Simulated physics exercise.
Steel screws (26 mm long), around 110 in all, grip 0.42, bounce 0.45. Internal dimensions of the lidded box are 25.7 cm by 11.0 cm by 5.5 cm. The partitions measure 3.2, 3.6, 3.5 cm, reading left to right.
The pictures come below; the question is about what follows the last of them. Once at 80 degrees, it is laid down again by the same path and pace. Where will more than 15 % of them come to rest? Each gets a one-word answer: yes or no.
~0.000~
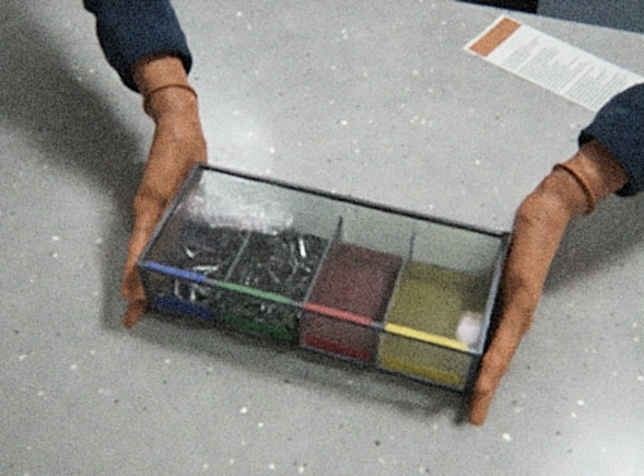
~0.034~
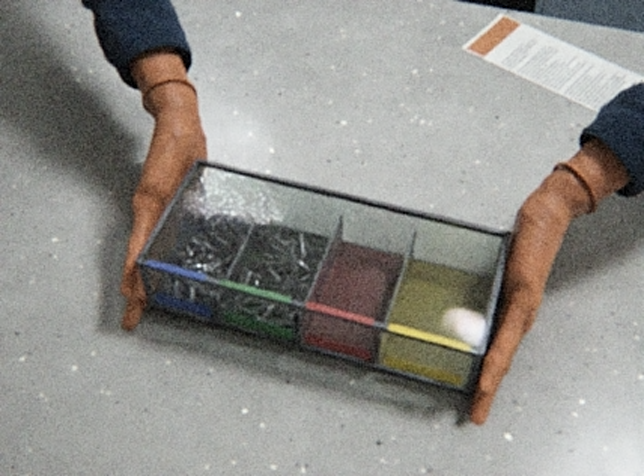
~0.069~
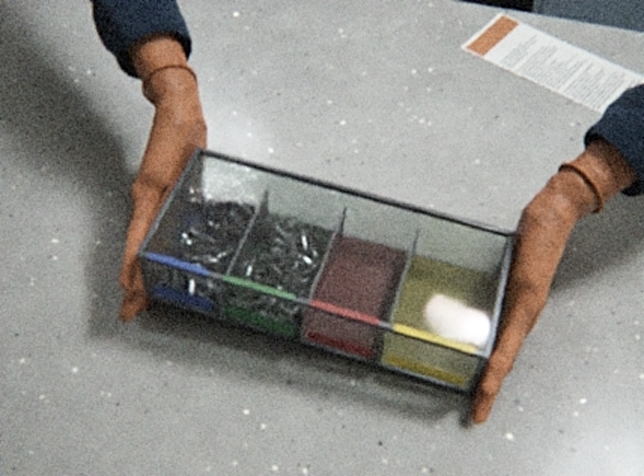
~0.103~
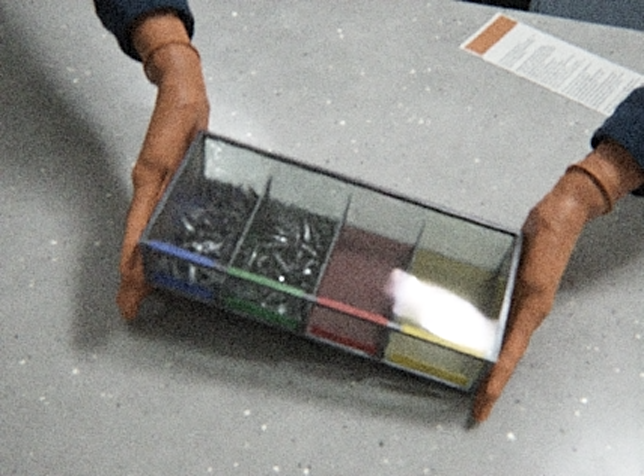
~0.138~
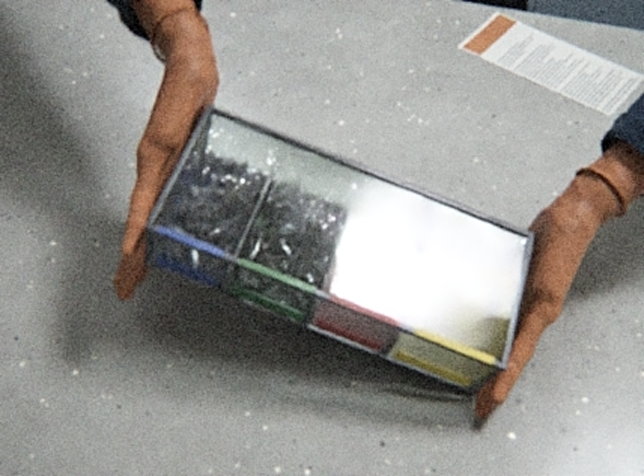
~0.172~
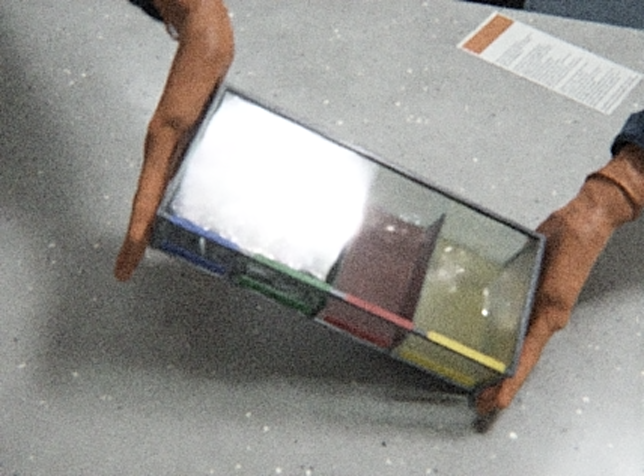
My answers are red no, blue no, green yes, yellow no.
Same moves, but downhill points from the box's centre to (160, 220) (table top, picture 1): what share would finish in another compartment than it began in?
My best guess is some 30 per cent.
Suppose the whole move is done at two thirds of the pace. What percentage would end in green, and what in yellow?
Green = 70 %; yellow = 5 %.
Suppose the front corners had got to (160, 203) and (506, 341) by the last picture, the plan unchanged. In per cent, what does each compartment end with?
Per cent at the end: Red 10; blue 10; green 75; yellow 5.
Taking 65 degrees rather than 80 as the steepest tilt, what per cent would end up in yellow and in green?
In per cent, yellow 5 and green 70.
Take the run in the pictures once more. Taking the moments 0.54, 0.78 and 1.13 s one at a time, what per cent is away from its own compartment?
In order, some 30, 50 and 50.
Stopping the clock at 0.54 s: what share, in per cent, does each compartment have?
Red 10 %, blue 25 %, green 65 %, yellow 0 %.
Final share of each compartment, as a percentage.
Per cent by compartment - red 10, blue 10, green 75, yellow 5.
Then, at 0.54 s, tilt 78 degrees; red 10 %, blue 25 %, green 65 %.
After 0.78 s, tilt 31 degrees; red 10 %, blue 10 %, green 75 %, yellow 5 %.
After 1.13 s, tilt 0 degrees; red 10 %, blue 10 %, green 75 %, yellow 5 %.
At rest (1.9 s), red 10 %, blue 10 %, green 75 %, yellow 5 %.
